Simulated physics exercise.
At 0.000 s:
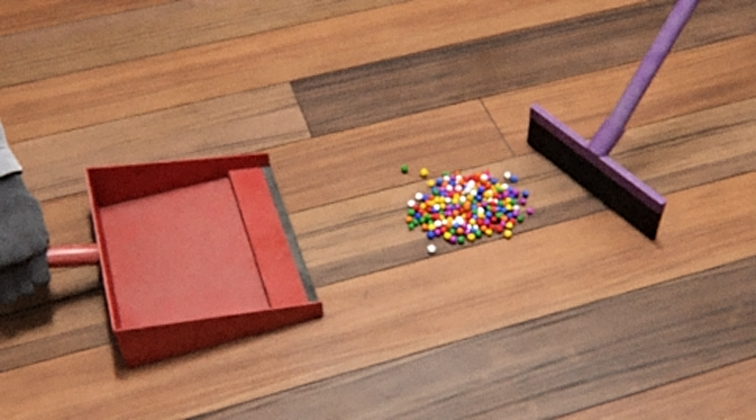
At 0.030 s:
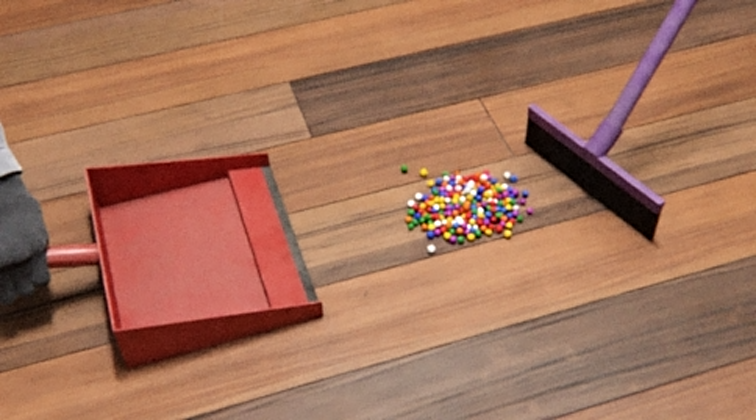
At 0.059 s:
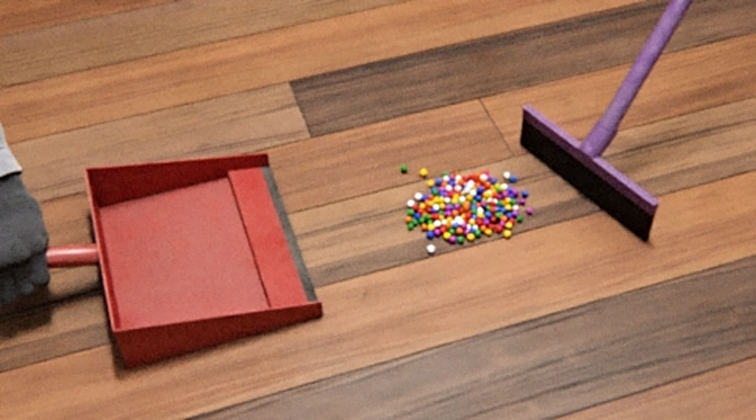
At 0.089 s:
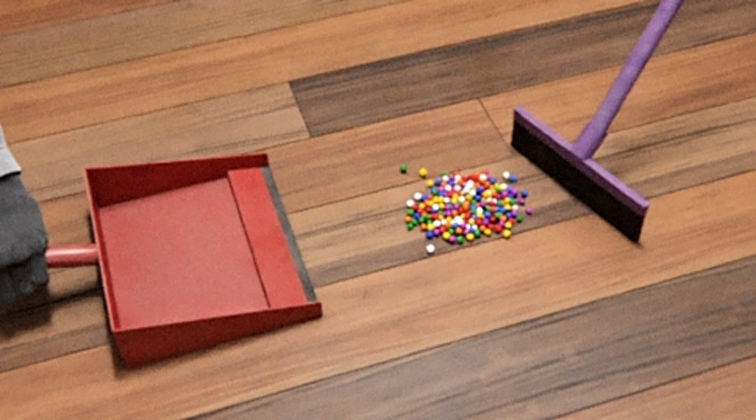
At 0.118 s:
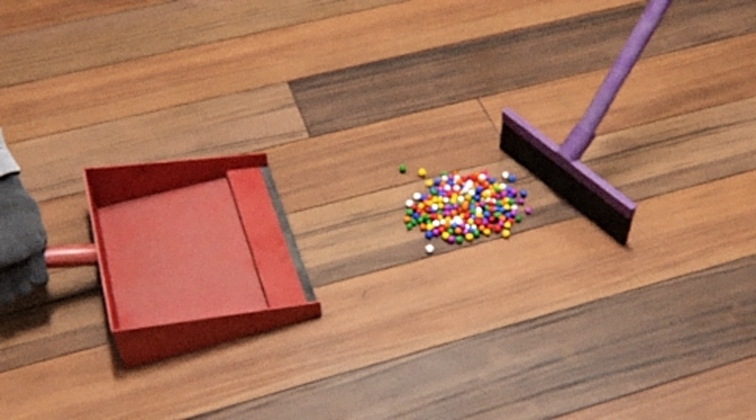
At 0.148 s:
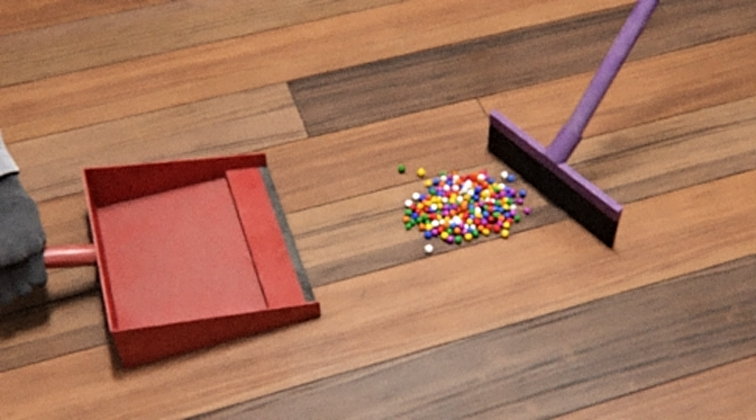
In this clip, a purple-handled blade slides left across a wooden floor toward a small pile of multicolored beads, which stays undisturbed, while a gloved hand at the left holds a red dustpan nearly still.
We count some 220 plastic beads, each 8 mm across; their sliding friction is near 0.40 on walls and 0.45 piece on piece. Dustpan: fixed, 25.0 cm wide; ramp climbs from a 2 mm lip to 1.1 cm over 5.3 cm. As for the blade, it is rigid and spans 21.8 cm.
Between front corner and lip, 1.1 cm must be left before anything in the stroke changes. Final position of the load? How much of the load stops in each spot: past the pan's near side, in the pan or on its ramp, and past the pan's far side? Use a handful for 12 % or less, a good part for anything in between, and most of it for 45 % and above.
My call is past the pan's near side: A good part; in the pan or on its ramp: A handful; past the pan's far side: A handful.
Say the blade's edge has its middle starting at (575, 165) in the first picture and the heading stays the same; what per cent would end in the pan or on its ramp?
Some 5 per cent.
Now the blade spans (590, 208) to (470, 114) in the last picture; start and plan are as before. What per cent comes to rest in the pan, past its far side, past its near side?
Pan: 5, far side: 0, near side: 15.
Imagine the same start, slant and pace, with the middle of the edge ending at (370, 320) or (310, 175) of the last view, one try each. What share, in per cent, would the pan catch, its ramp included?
First try around 15 %, second try around 0 %.
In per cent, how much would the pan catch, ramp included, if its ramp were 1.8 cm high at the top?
Estimate: About 5 in a hundred.
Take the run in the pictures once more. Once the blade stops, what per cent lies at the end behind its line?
Close to 5 percent.
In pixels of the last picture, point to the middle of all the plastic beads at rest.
I'd put it at about (319, 262).
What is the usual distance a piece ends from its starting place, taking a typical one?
It comes to some 20 cm.
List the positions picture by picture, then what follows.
Blade from (660, 208) to (534, 113), moved 0.0 cm, 0 of the pieces shifted so far; middle of the pieces at (465, 206); pan at (189, 263), in the first picture.
Blade from (658, 208) to (532, 113), moved 0.2 cm, 0 of the pieces shifted so far; middle of the pieces at (465, 206), in the second picture.
Blade from (652, 209) to (527, 114), moved 0.9 cm, 0 of the pieces shifted so far; middle of the pieces at (464, 206), in the third picture.
Blade from (643, 211) to (518, 116), moved 2.0 cm, 0 of the pieces shifted so far; middle of the pieces at (464, 206), in the fourth picture.
Blade from (630, 213) to (506, 117), moved 3.4 cm, 0 of the pieces shifted so far; middle of the pieces at (463, 206), in the fifth picture.
Blade from (617, 215) to (493, 119), moved 5.0 cm, 0 of the pieces shifted so far; middle of the pieces at (462, 206); pan at (186, 263). The blade's pace is about 0.51 m/s, heading 5 degrees away from the viewer's side, in the sixth picture.
After 0.41 s, middle of the blade 19 cm from the lip; 0 % over the lip, far side 0 %, near side 0 %.
Then, at 0.59 s, middle of the blade 10 cm from the lip; 0 % over the lip, far side 0 %, near side 10 %.
Then, at 0.88 s, middle of the blade 5 cm from the lip; 10 % over the lip, far side 0 %, near side 20 %.
In the end, at 1.4 s, near side 20 %, pan 5 %, far side 0 %, in front of the lip or behind the blade 75 %.
